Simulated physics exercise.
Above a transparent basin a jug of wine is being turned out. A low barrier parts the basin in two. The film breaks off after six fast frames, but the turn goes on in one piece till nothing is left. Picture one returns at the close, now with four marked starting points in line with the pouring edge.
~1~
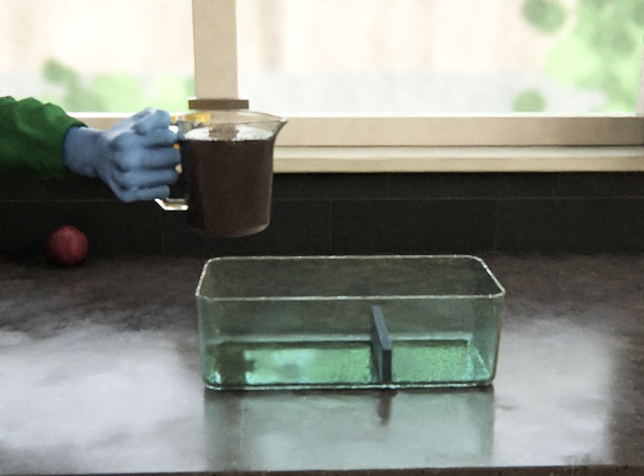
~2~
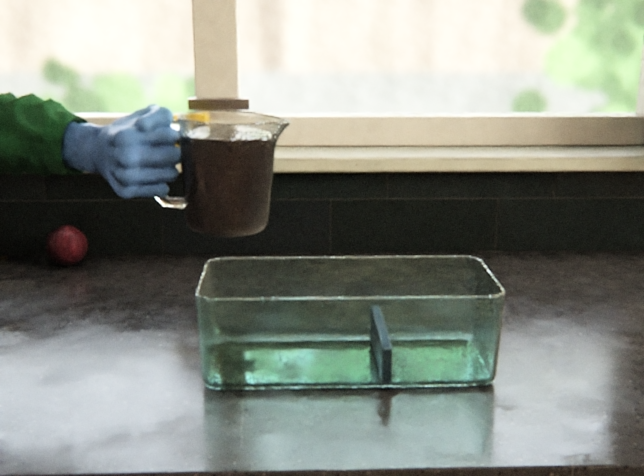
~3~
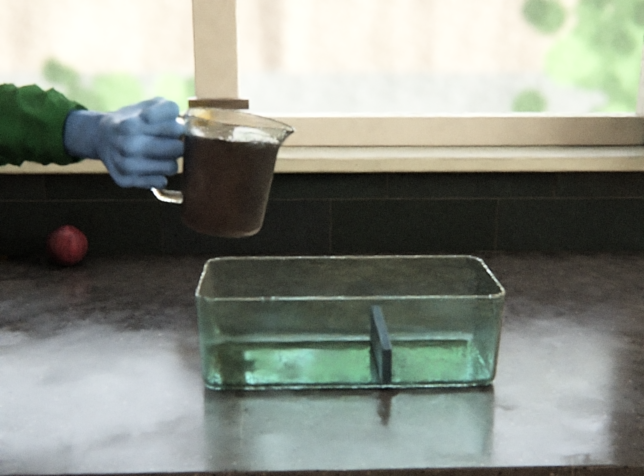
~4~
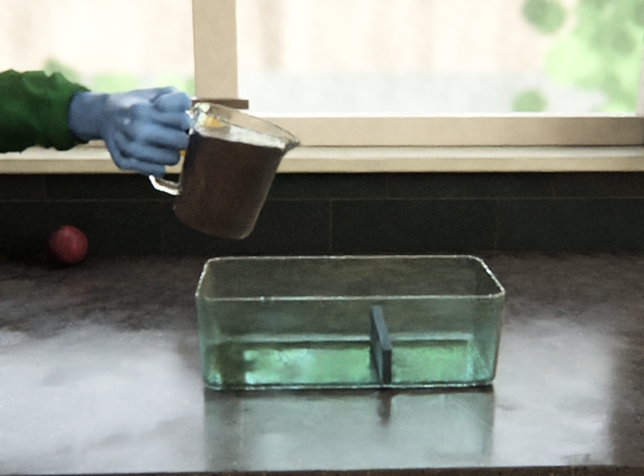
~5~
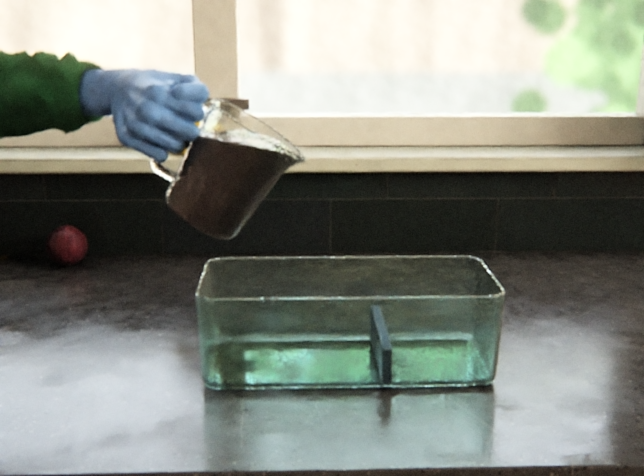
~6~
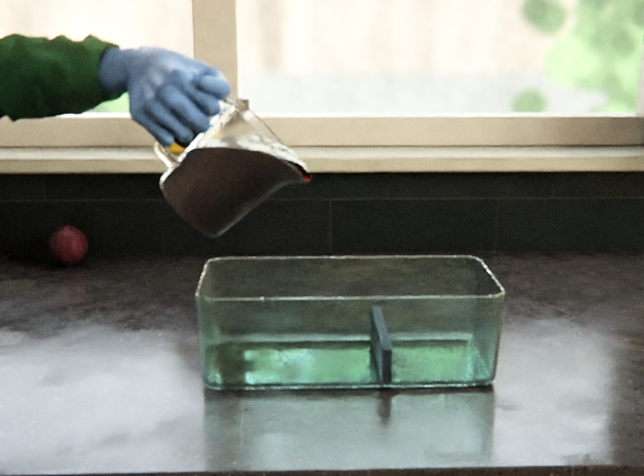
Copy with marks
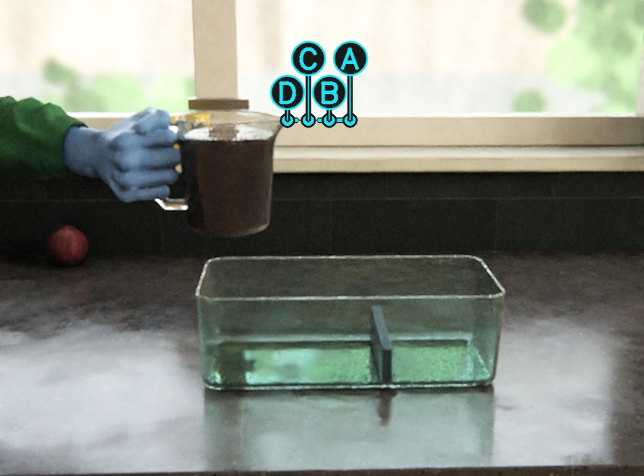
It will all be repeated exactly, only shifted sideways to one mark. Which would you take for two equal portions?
Dot A does it best.
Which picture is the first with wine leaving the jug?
In picture 6.
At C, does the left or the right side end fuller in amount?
More ends on the left.
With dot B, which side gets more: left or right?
More ends on the left.
On the marked copy, A at (350, 120); B at (329, 120); C at (308, 120); D at (287, 120).
Choosing A, about 55 % ends left of the wall and 40 % right of it; 5 % is lost outside.
Choosing B, about 73 % ends left of the wall and 21 % right of it; 5 % is lost outside.
Choosing C, about 83 % ends left of the wall and 11 % right of it; 6 % is lost outside.
Choosing D, about 84 % ends left of the wall and 10 % right of it; 6 % is lost outside.
